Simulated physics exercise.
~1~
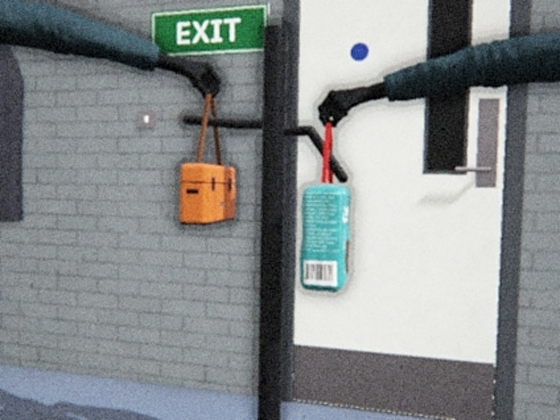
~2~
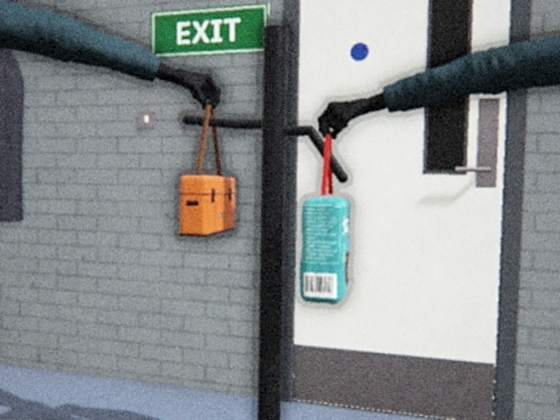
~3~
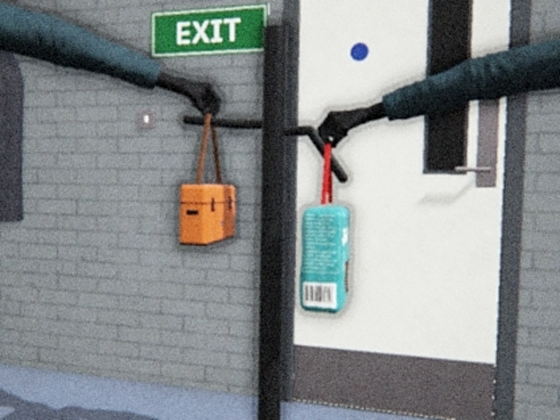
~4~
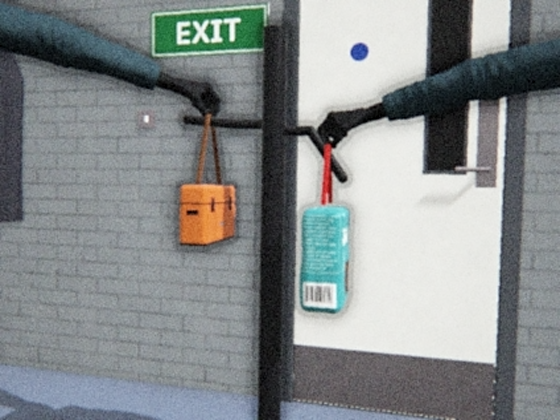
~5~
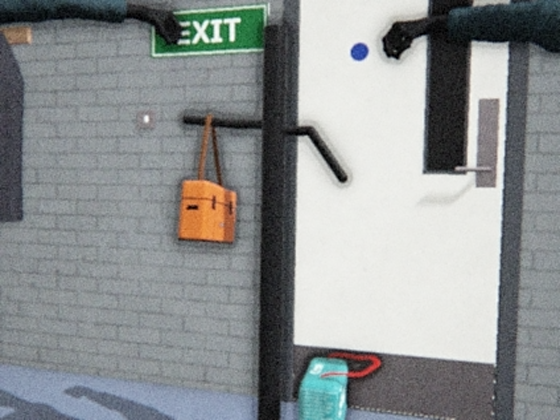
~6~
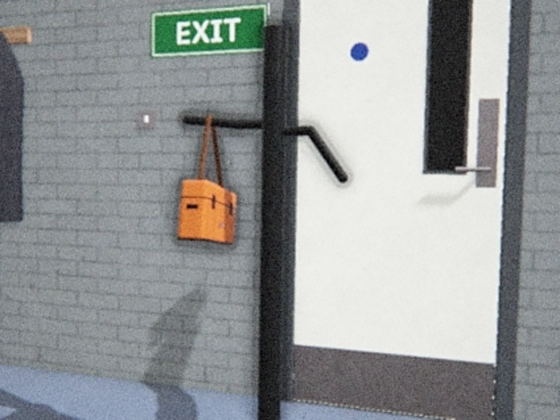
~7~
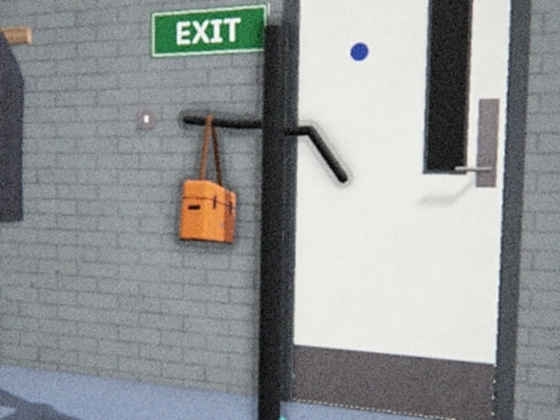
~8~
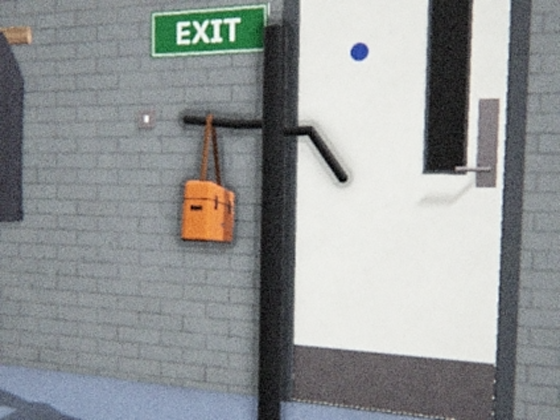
Orange case and turquoise sack being lowered onto pegs by two hands, the case staying hung, the sack dropping off the right peg.
